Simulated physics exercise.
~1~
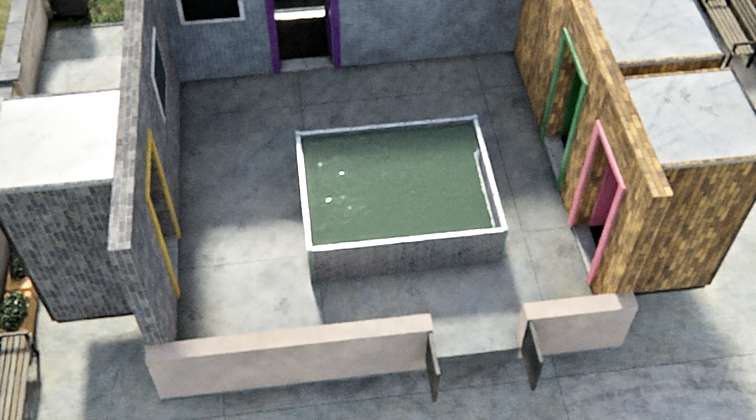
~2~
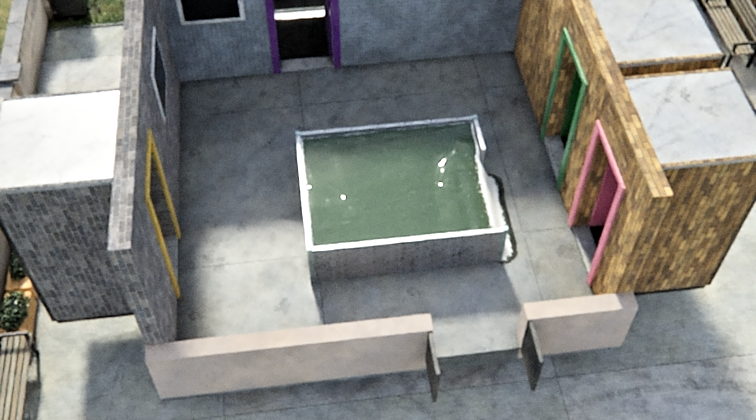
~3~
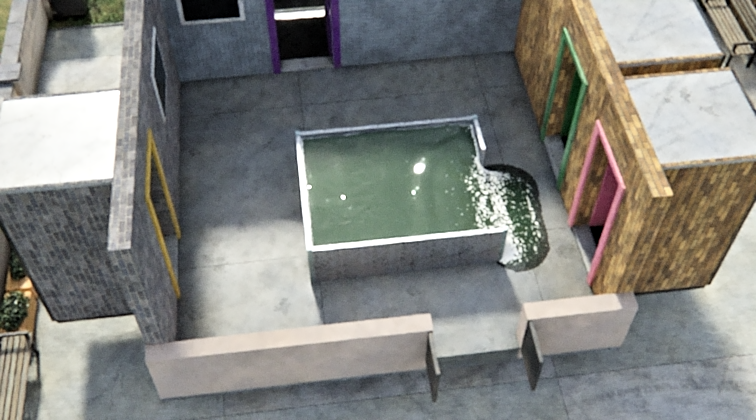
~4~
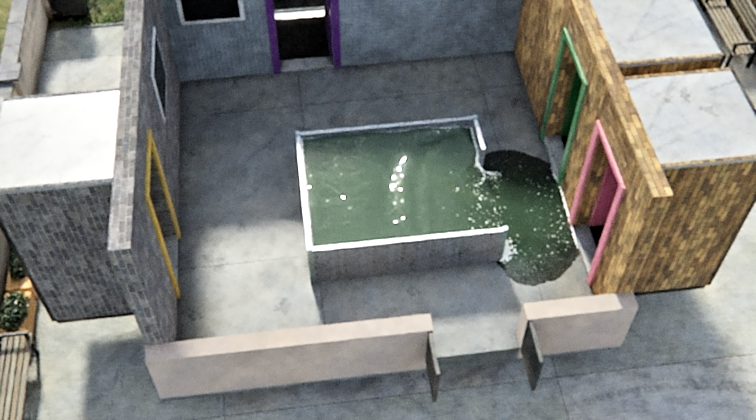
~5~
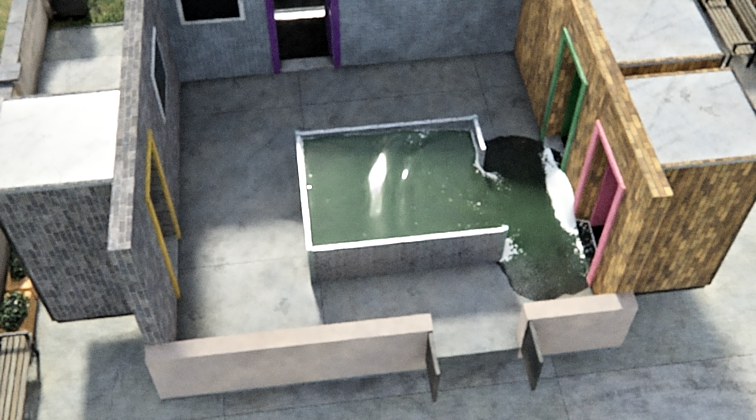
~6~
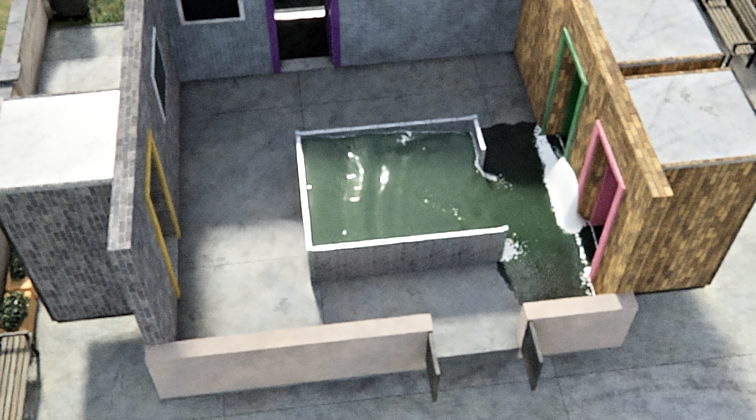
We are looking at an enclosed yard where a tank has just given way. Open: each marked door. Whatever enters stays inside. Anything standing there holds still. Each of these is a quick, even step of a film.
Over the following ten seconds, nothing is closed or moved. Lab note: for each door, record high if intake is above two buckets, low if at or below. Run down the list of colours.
Green door: High; yellow door: Low; purple door: Low; pink door: High.
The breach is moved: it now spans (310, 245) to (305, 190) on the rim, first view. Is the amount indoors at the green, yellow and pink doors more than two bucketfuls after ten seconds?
Checking each one, green comes up short, then yellow crosses the line, then pink crosses the line.
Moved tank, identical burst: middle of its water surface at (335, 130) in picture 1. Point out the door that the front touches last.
The one in yellow, that's the one.
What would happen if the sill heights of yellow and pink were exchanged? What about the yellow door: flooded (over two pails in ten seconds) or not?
The yellow door tops the limit.
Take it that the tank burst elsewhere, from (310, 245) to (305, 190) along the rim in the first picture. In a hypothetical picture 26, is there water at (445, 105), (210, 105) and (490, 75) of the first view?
In turn: Untouched, then inundated, then untouched.
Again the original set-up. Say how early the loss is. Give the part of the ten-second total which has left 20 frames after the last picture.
Roughly 65 percent of it.
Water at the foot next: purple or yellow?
The purple door, before the others.
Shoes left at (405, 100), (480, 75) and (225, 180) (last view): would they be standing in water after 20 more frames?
The three points read soaked through, soaked through and clear.
A moment on, water covers 15 % of the floor; the green door over two buckets in, the yellow door not reached, the purple door not reached, the pink door far over two buckets in.
Next, water covers 35 % of the floor; the green door far over two buckets in, the yellow door not reached, the purple door not reached, the pink door far over two buckets in.
Then, water covers 60 % of the floor; the green door far over two buckets in, the yellow door not reached, the purple door wet at the sill, nothing in, the pink door far over two buckets in.
Later, water covers 90 % of the floor; the green door far over two buckets in, the yellow door wet at the sill, nothing in, the purple door wet at the sill, nothing in, the pink door far over two buckets in.
In the end, water covers 100 % of the floor; the green door far over two buckets in, the yellow door under two buckets in, the purple door wet at the sill, nothing in, the pink door far over two buckets in.
